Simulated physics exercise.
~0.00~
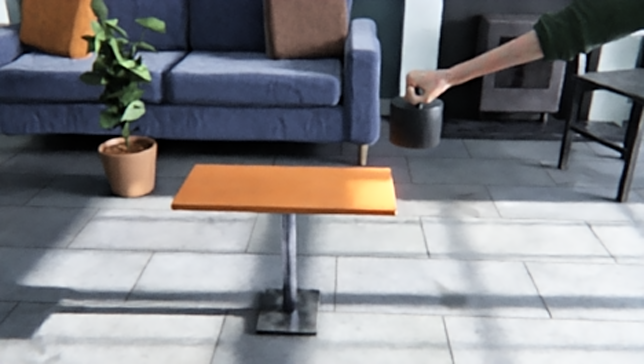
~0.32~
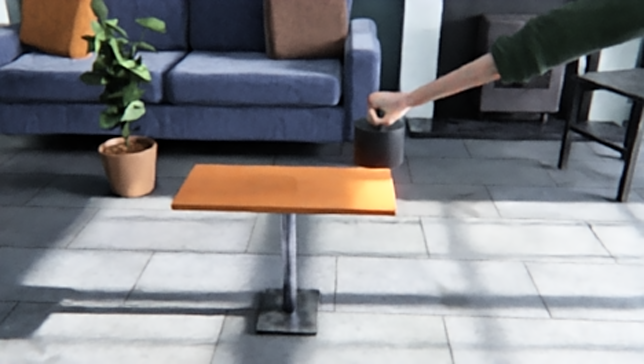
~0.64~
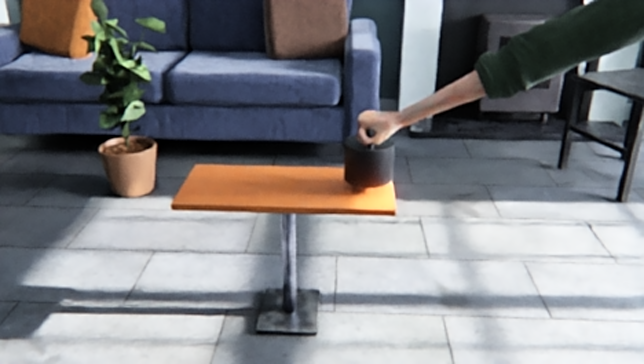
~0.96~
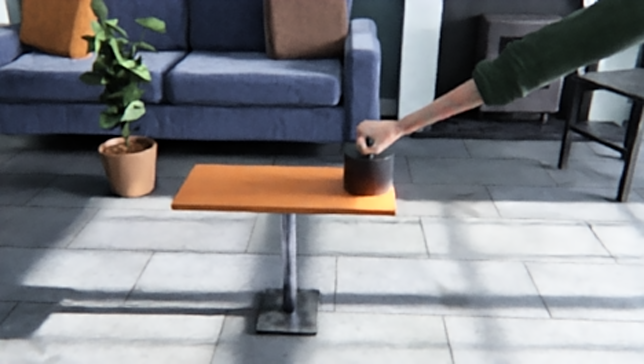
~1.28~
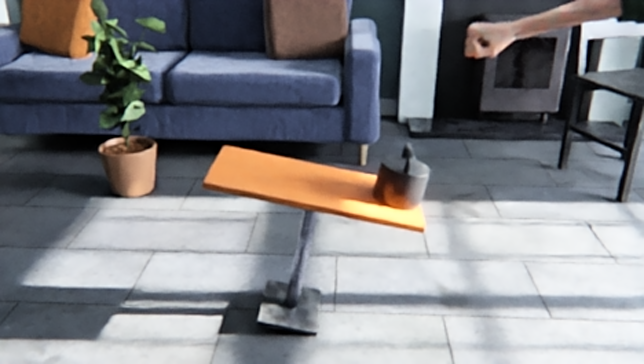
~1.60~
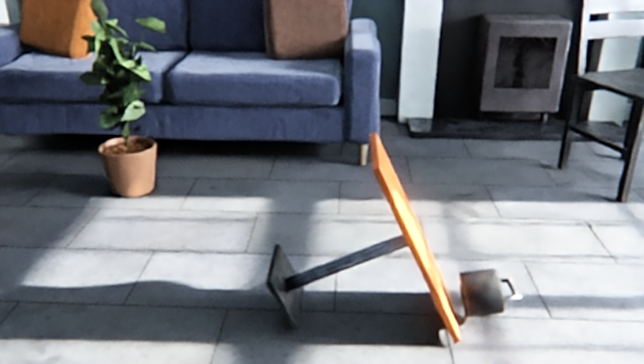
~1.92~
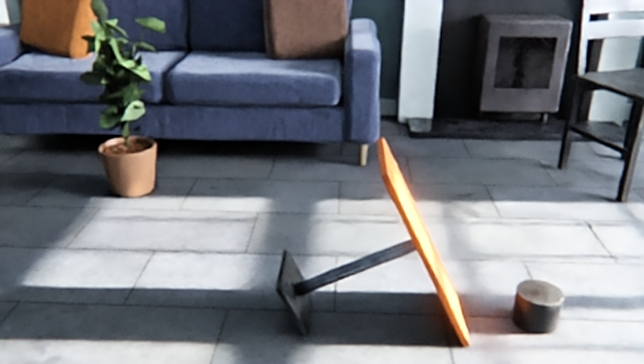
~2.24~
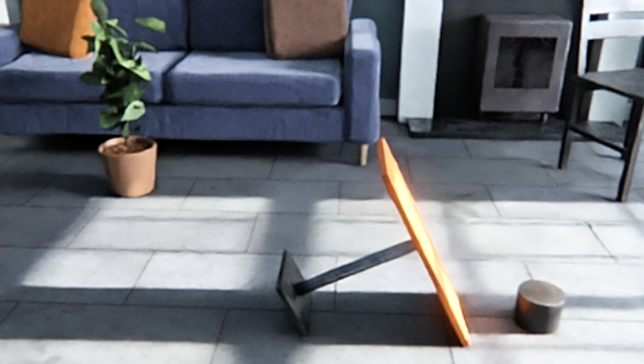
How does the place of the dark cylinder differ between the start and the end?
At the start it is held in the air by a hand, just above and to the right of the orange table. At the end it sits on the floor, lower and farther right, beside the tipped table.
